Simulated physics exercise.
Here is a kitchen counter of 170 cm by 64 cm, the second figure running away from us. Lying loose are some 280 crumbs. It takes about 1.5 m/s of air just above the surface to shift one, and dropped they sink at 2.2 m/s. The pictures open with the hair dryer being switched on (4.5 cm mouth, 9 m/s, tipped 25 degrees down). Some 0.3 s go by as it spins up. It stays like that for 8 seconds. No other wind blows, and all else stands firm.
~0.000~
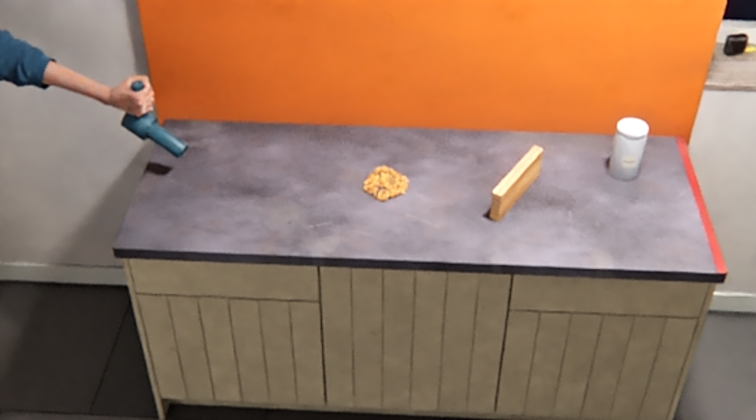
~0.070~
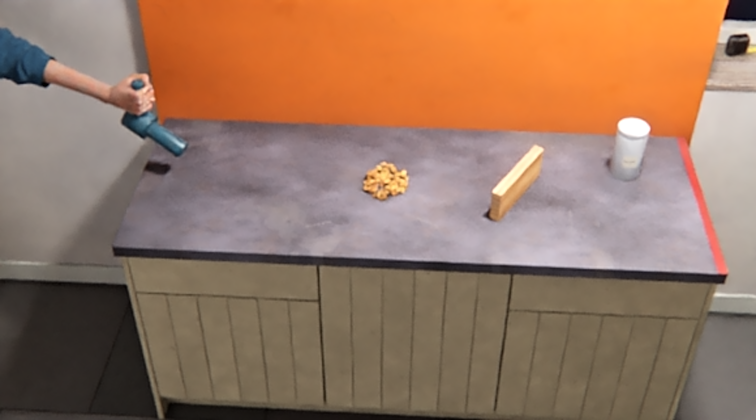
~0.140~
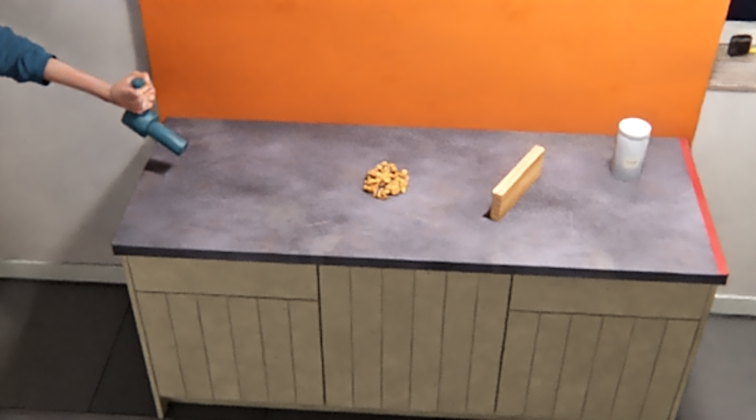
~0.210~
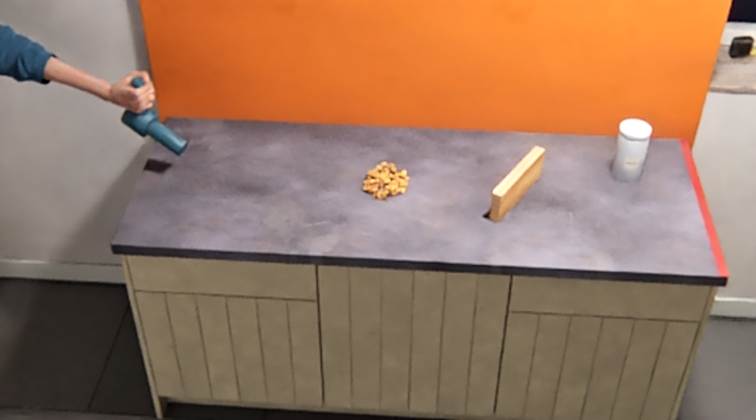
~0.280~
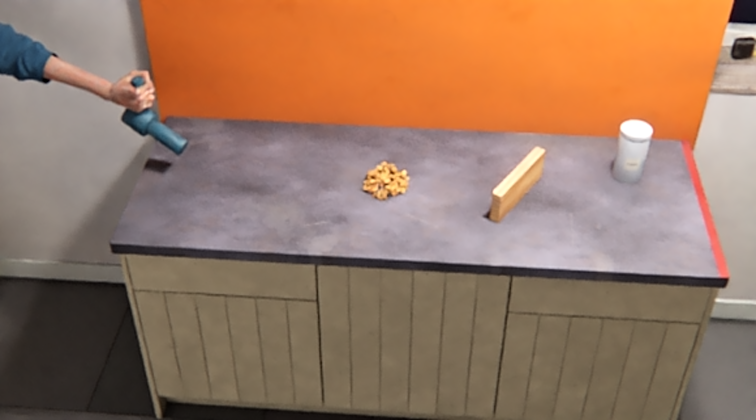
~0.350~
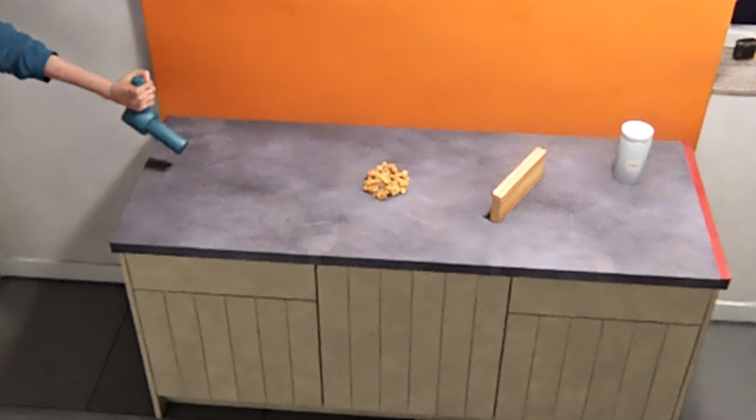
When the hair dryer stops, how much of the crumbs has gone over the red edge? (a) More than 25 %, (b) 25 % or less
b, 25 % or less.
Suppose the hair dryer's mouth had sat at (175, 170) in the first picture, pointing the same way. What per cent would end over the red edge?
I'd put it at around 0 per cent.
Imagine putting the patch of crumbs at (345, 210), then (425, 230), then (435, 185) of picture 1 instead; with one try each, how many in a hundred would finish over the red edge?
Going through the three spots in order, you'd get 0 percent, 0 percent and 0 percent.
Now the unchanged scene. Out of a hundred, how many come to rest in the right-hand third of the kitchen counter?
About 30 percent.
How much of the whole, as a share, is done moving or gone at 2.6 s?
30 per cent.
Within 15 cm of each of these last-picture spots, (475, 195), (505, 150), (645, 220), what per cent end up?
First spot near 70 %, second near 30 %, third near 3 %.
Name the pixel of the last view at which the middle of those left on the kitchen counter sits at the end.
Near (502, 184).
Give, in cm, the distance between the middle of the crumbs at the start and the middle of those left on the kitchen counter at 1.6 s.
Centre offset: Approx. 30 cm.
After 1.6 s, 75 % are on the move or not yet settled, 0 % are over the red edge; the middle of those still in play is near (494, 186).
After 2.6 s, 73 % are on the move or not yet settled, 0 % are over the red edge; the middle of those still in play is near (501, 186).
After 4.4 s, 65 % are on the move or not yet settled, 0 % are over the red edge; the middle of those still in play is near (501, 186).
After 8.0 s, at the end, 0 % are over the red edge; the middle of those still in play is near (502, 184).
